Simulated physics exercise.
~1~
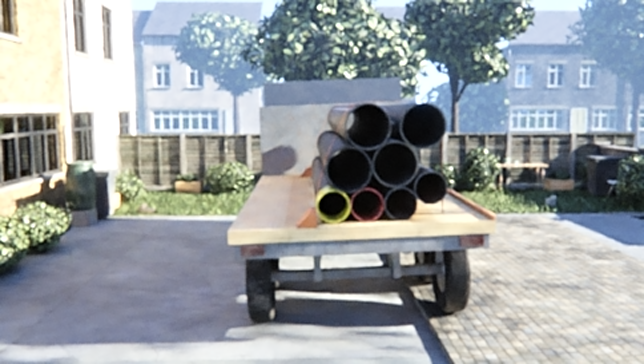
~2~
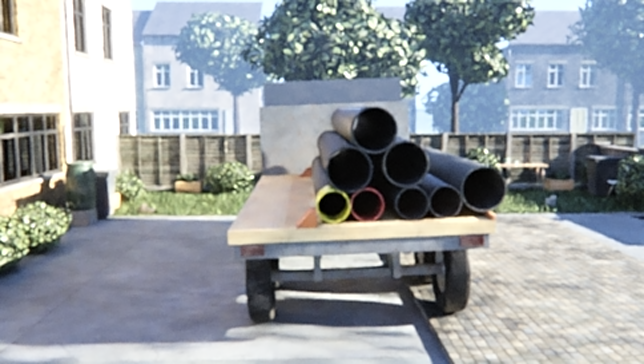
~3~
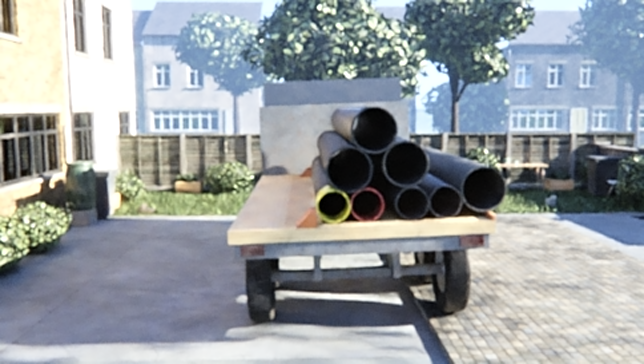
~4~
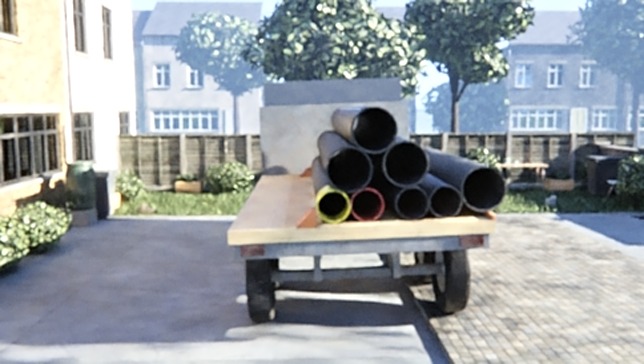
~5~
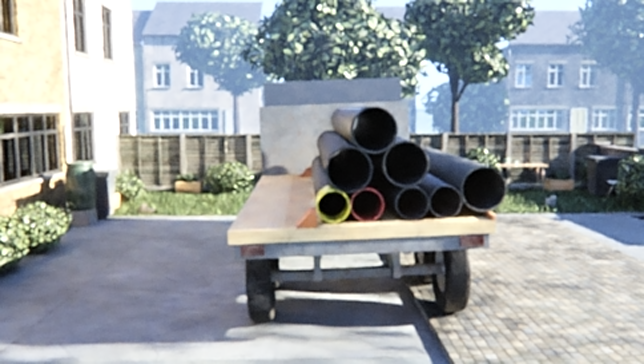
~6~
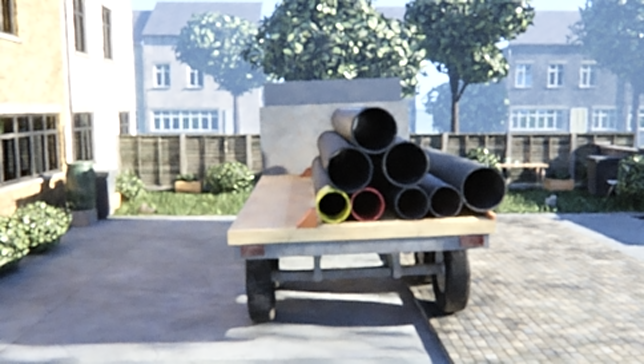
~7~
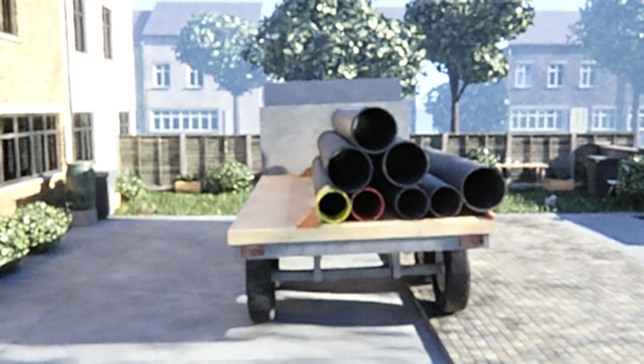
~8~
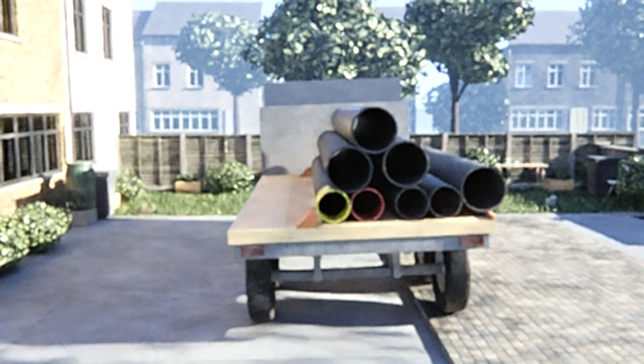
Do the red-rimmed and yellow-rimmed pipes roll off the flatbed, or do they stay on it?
Both stay on it. The red-rimmed pipe and the yellow-rimmed pipe are still lying on the deck at the end.
Stacked dark pipes shift on a parked flatbed, one dropping to the right, then lie still.
